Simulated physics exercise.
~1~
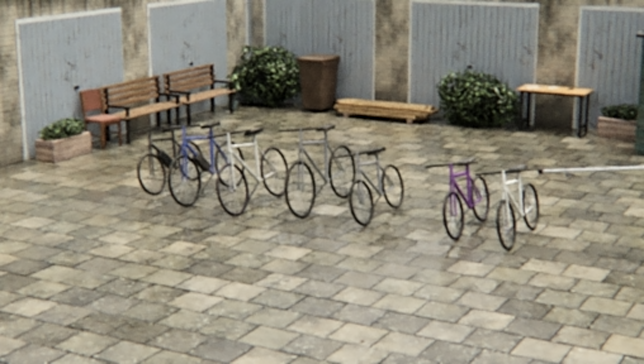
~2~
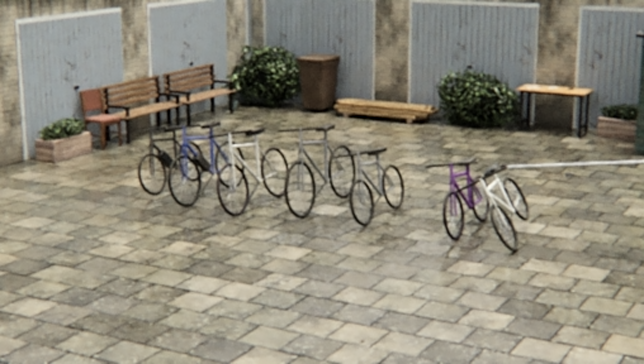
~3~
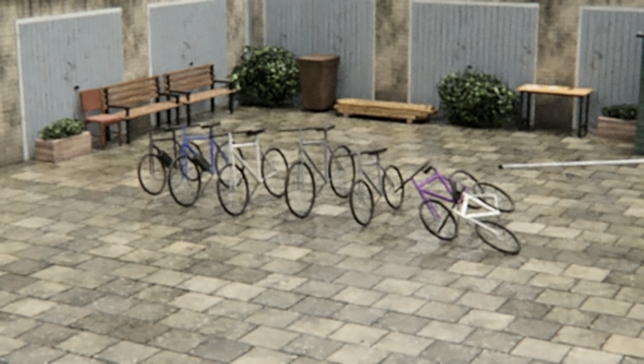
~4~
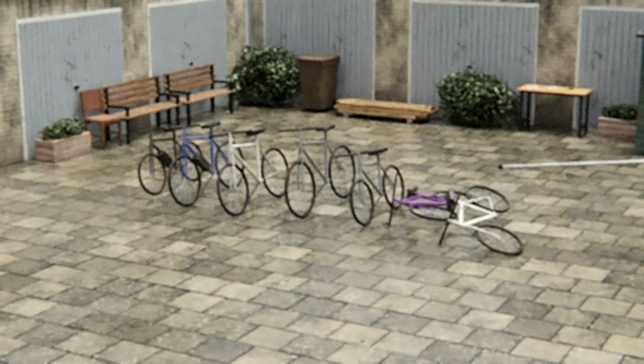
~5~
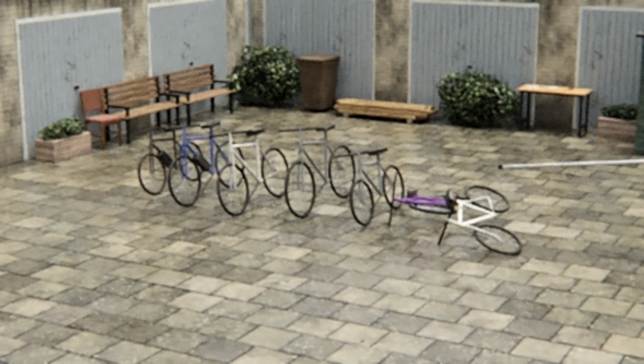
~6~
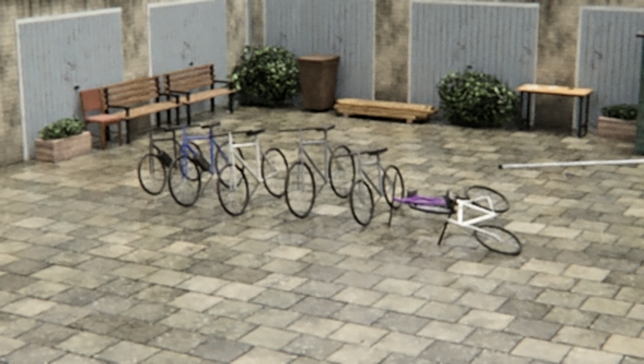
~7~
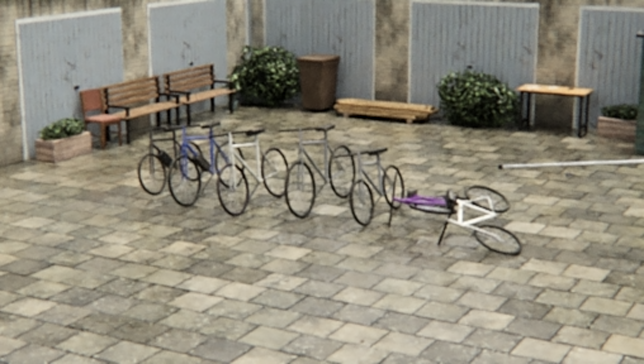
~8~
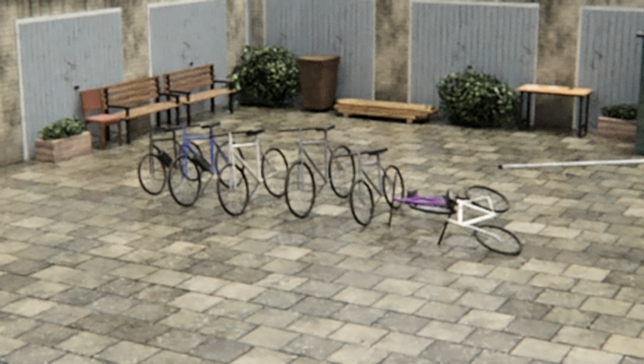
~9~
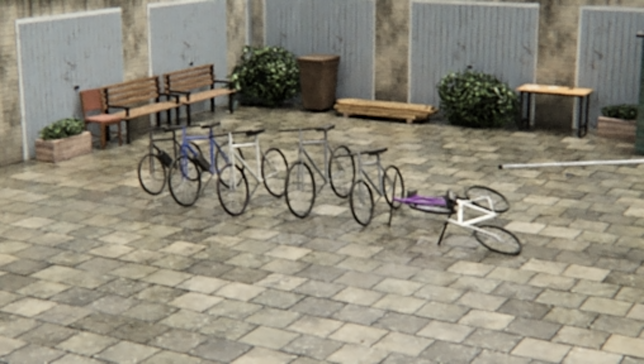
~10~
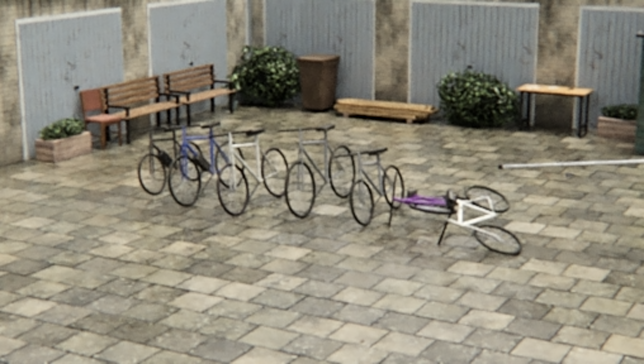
In this clip, a pole at the right shifts slightly left beside a row of parked bicycles in a paved courtyard, and the white bicycle at that end tips left into the purple one. Both fall and lie on the paving, while the blue bicycle and the others stay standing.
